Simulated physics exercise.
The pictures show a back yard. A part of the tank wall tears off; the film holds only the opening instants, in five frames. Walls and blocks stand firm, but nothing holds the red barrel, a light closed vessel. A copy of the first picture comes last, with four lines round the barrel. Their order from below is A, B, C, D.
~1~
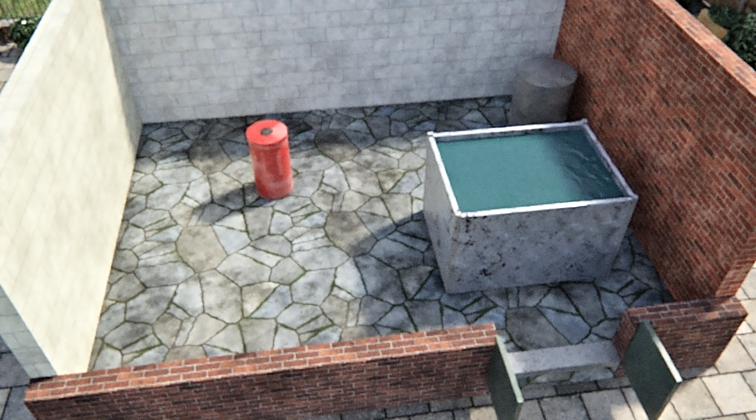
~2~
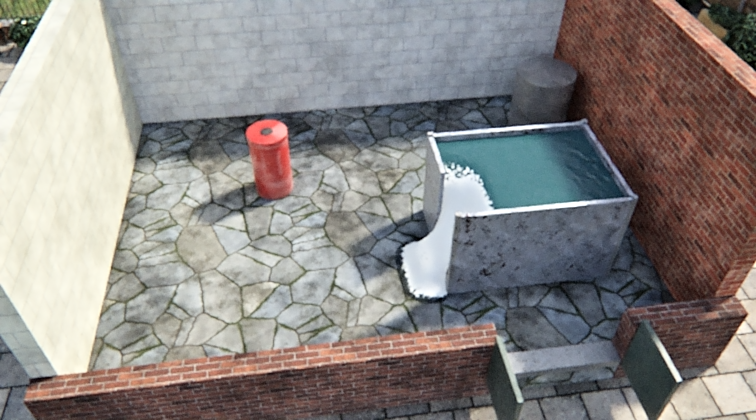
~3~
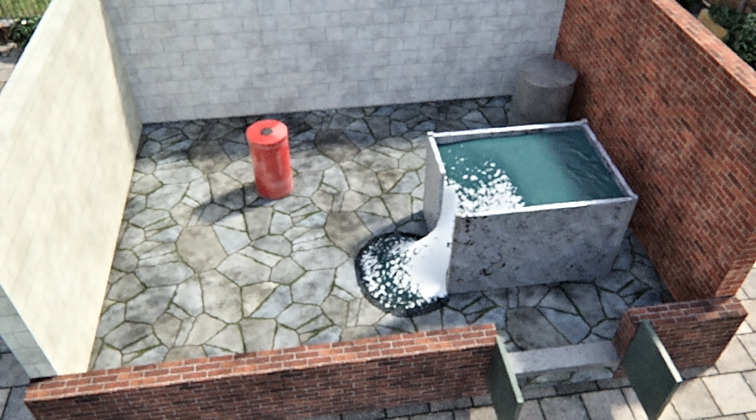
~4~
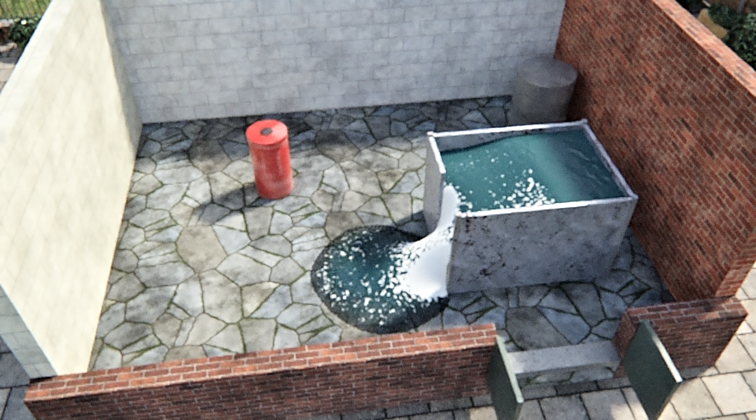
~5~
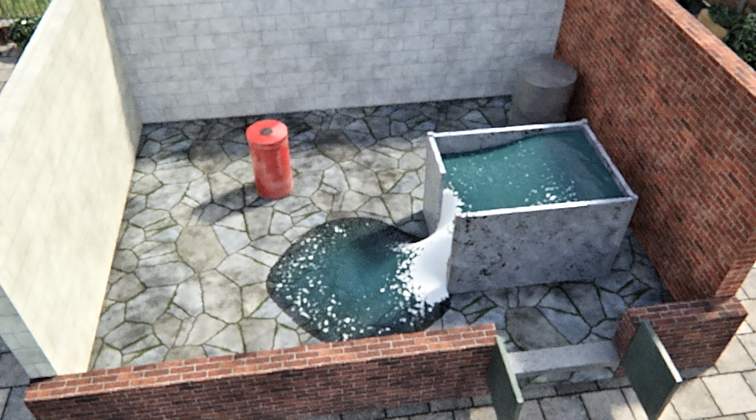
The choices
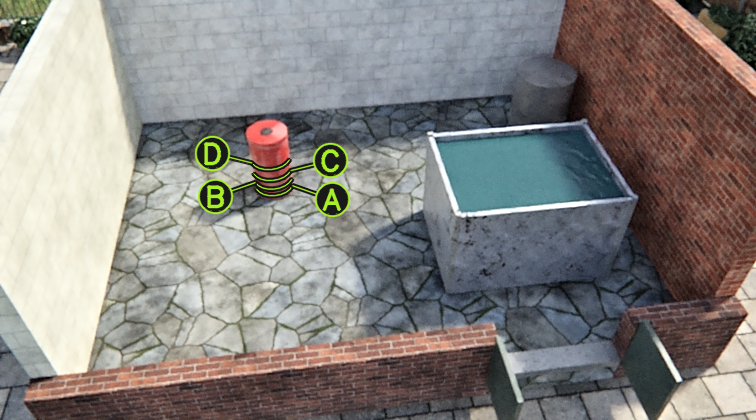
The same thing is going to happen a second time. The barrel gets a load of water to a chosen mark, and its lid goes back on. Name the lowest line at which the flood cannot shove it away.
That is level B.
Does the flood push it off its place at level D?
No, not at all.
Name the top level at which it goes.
It is A.
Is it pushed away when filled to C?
No.
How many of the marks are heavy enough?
Three of the four.
On the marked copy, A at (274, 195); B at (273, 189); C at (272, 180); D at (271, 169); from the bottom up A, B, C, D.
With A, it is pushed about 3 times its own width away.
With B, it does not move.
With C, it does not move.
With D, it does not move.
